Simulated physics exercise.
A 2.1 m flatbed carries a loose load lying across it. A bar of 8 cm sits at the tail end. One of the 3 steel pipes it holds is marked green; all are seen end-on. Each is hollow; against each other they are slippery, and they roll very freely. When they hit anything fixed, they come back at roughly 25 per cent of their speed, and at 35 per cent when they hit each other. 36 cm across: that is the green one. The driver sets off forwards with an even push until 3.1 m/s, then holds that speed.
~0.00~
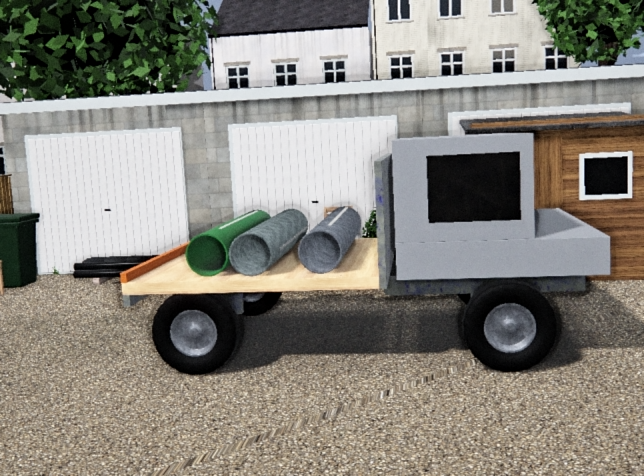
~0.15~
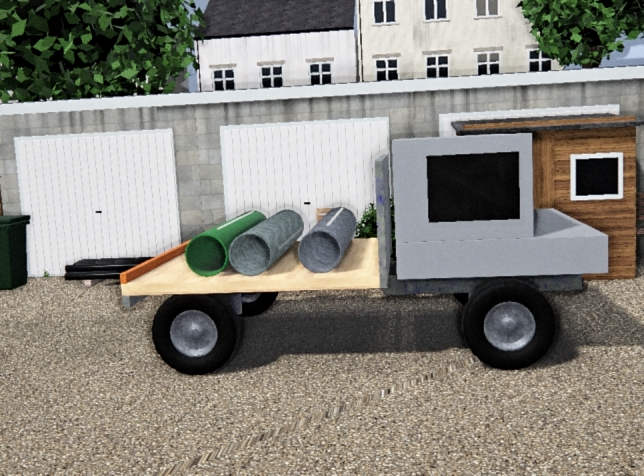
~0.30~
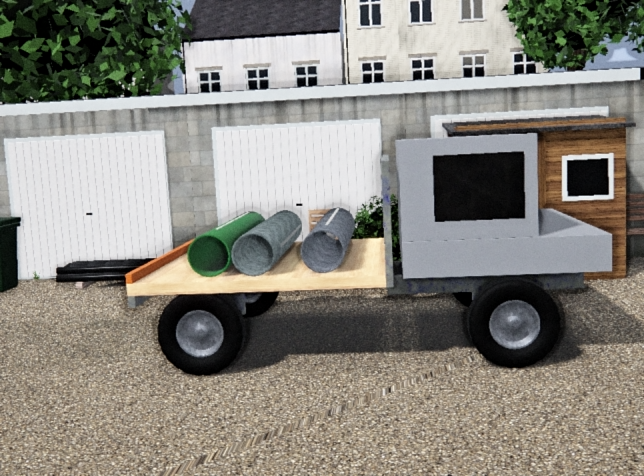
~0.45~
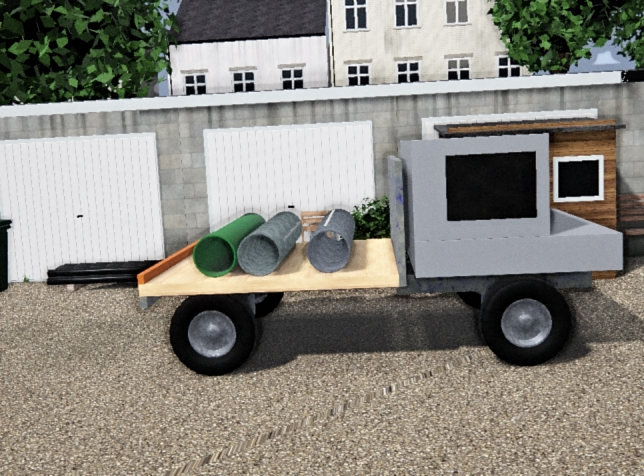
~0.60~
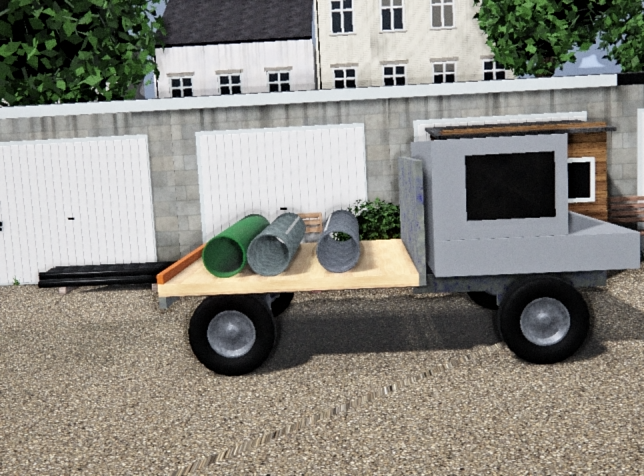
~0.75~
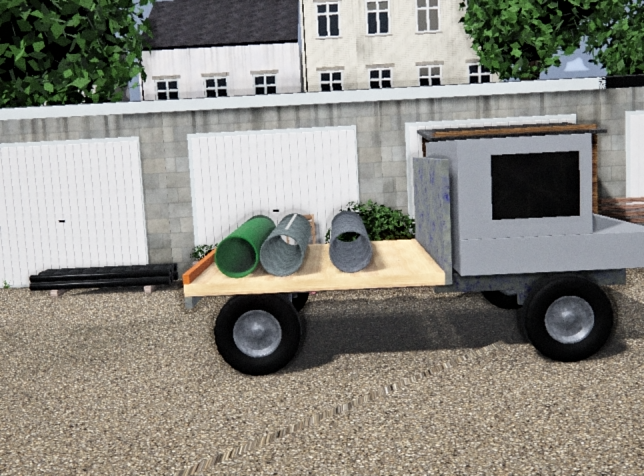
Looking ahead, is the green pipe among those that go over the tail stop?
Green: Lost off the back.
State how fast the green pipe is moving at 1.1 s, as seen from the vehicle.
Speed: Approx. 0.6 m/s.
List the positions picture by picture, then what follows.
In the first frame, green (206, 256); tail bar at (124, 278); speed 0.0 m/s; 3 of the 3 make up the bottom layer on the bed.
In the second frame, green (206, 256); tail bar at (124, 279); speed 0.2 m/s.
In the third frame, green (208, 256); tail bar at (129, 279); speed 0.6 m/s.
In the fourth frame, green (214, 257); tail bar at (141, 280); speed 0.9 m/s.
In the fifth frame, green (223, 257); tail bar at (160, 280); speed 1.3 m/s.
In the sixth frame, green (236, 257); tail bar at (186, 280); speed 1.6 m/s.
Then, 1.1 s in, green is on the bed, 10 cm from the bar, rolling towards it; 0 of 3 are off.
Then, 1.5 s in, green is going over the tail; 1 of 3 is off.
In the end (6.1 s), green is off the end; 1 of 3 is off.
